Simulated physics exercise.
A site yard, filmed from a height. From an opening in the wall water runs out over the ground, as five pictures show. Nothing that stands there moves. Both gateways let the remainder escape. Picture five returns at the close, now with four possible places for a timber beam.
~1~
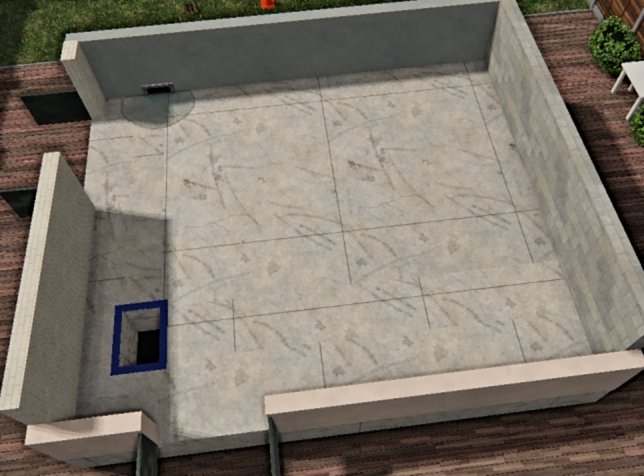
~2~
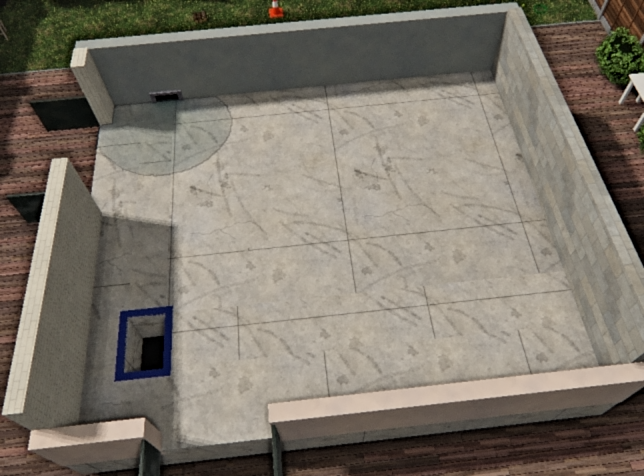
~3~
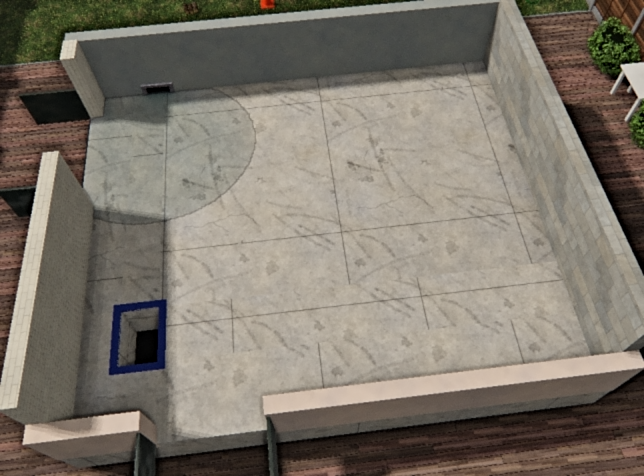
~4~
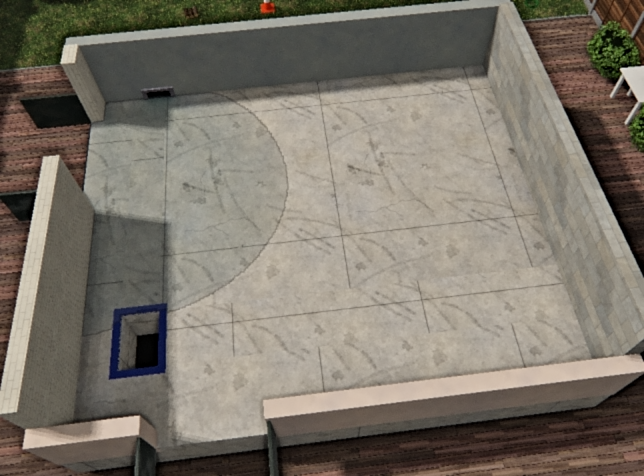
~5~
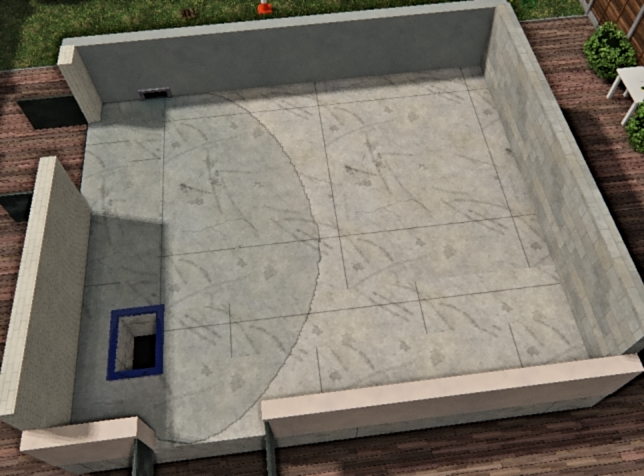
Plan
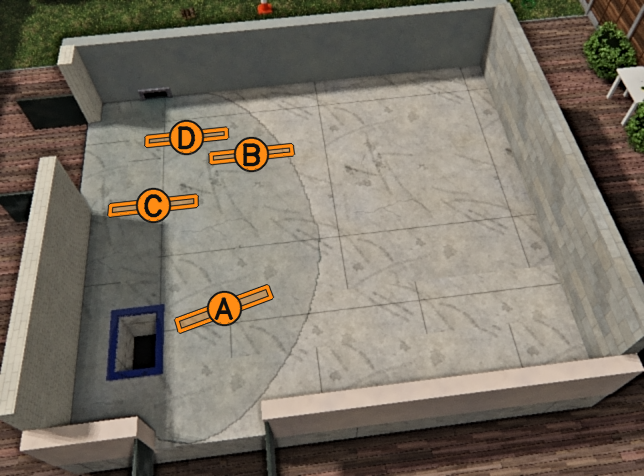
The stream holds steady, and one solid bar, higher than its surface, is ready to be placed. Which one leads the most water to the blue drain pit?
Position A.
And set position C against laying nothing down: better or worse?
Worse.
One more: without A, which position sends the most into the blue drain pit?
It is B.
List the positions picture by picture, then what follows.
Outfall at (159, 89); blue drain pit at (140, 336); open gate at (215, 420); open gate at (100, 160); water covers 2 % of the ground and shows as far out as (135, 120); blue drain pit still dry.
Water covers 8 % of the ground and shows as far out as (143, 171); blue drain pit still dry.
Water covers 15 % of the ground and shows as far out as (132, 219); blue drain pit still dry.
Water covers 27 % of the ground and shows as far out as (84, 321); blue drain pit still dry.
Water covers 39 % of the ground and shows as far out as (266, 371); blue drain pit taking water.
On the marked copy, A from (178, 325) to (269, 292); B from (211, 158) to (291, 149); C from (110, 210) to (195, 200); D from (147, 141) to (226, 133).
With A, about 45 % of the stream runs into the blue drain pit, about 50 % out by the gates.
With B, about 28 % of the stream runs into the blue drain pit, about 66 % out by the gates.
With C, about 11 % of the stream runs into the blue drain pit, about 83 % out by the gates.
With D, about 12 % of the stream runs into the blue drain pit, about 80 % out by the gates.
